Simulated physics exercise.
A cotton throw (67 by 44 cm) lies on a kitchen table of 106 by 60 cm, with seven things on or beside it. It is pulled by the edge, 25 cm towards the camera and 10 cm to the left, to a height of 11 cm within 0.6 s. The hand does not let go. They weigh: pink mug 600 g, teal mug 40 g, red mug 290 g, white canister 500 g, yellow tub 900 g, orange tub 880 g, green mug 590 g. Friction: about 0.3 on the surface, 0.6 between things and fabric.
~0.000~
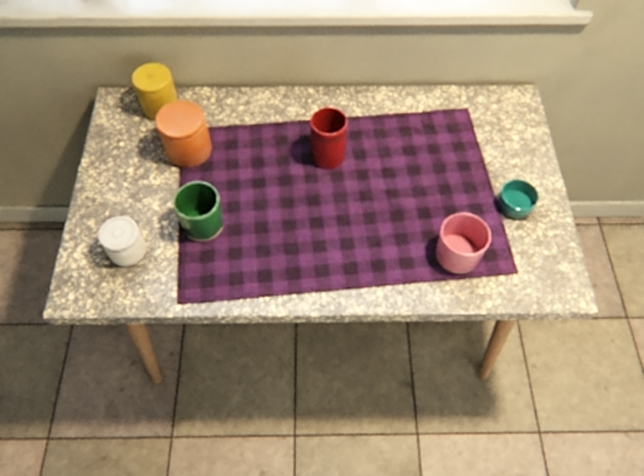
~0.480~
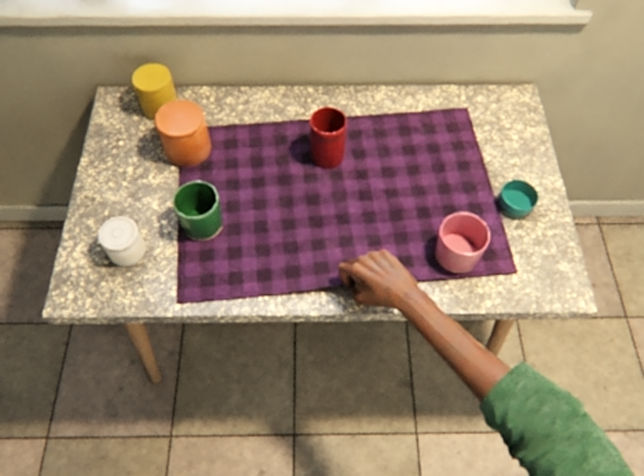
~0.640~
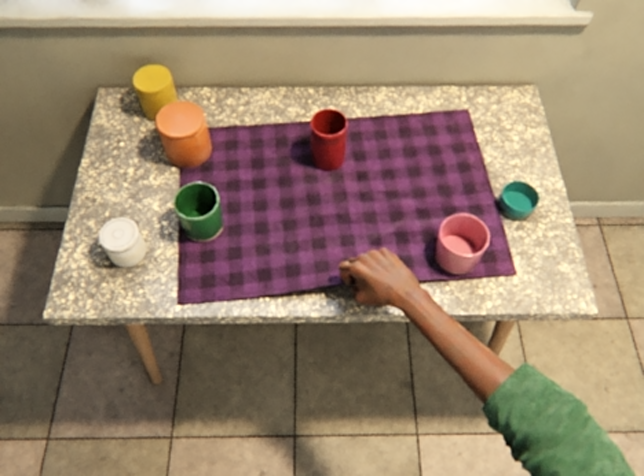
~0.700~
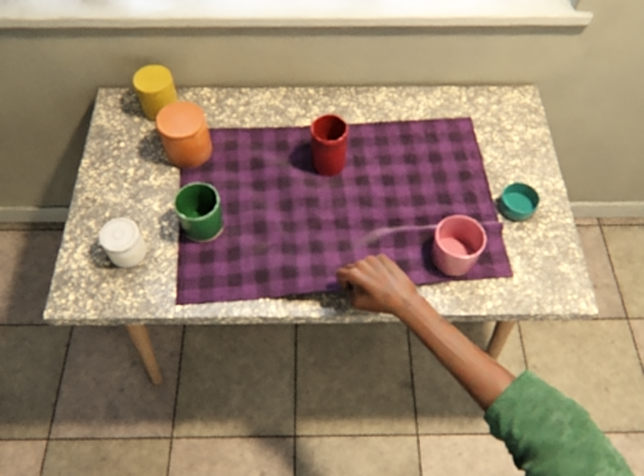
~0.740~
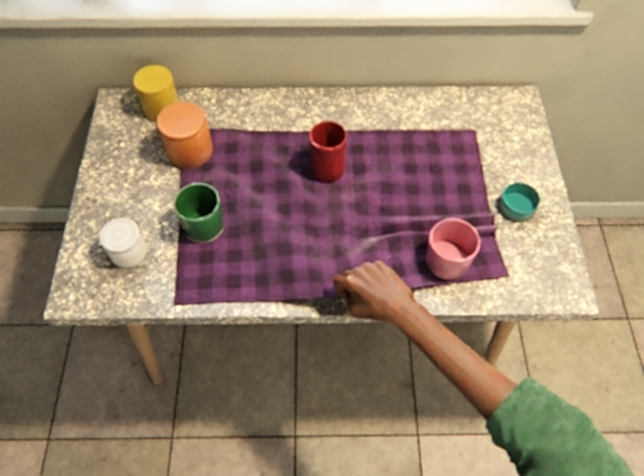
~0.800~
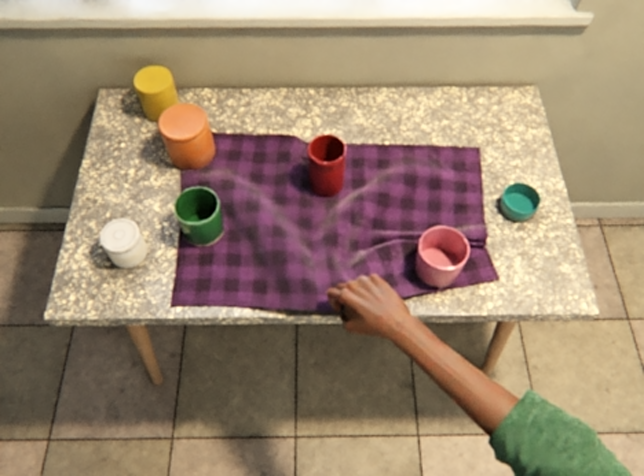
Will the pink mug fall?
Verdict: The pink mug falls off.
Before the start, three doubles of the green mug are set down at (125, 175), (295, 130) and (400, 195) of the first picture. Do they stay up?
In that order: Stays up, stays on, drops off.
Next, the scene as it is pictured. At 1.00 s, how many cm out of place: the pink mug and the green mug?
About: Pink mug 20 cm, green mug 10 cm.
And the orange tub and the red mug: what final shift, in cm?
About: Orange tub 6 cm, red mug over the edge.
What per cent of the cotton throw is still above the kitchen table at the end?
Some 30 per cent of it.
By 0.9 s, 90 % of the cotton throw is still over the top; pink mug 11 cm off its start, red mug 14 cm off its start, green mug 4 cm off its start.
By 1.0 s, 80 % of the cotton throw is still over the top; pink mug 18 cm off its start, red mug 22 cm off its start, green mug 9 cm off its start.
By 1.1 s, 60 % of the cotton throw is still over the top; pink mug 27 cm off its start at (382, 353), red mug 29 cm off its start at (314, 245), green mug 16 cm off its start at (203, 273).
By 1.2 s, 50 % of the cotton throw is still over the top; pink mug over the edge, red mug 33 cm off its start, green mug 19 cm off its start.
By 2.8 s, 30 % of the cotton throw is still over the top; pink mug over the edge, red mug over the edge, green mug over the edge, orange tub 6 cm off its start at (200, 136).
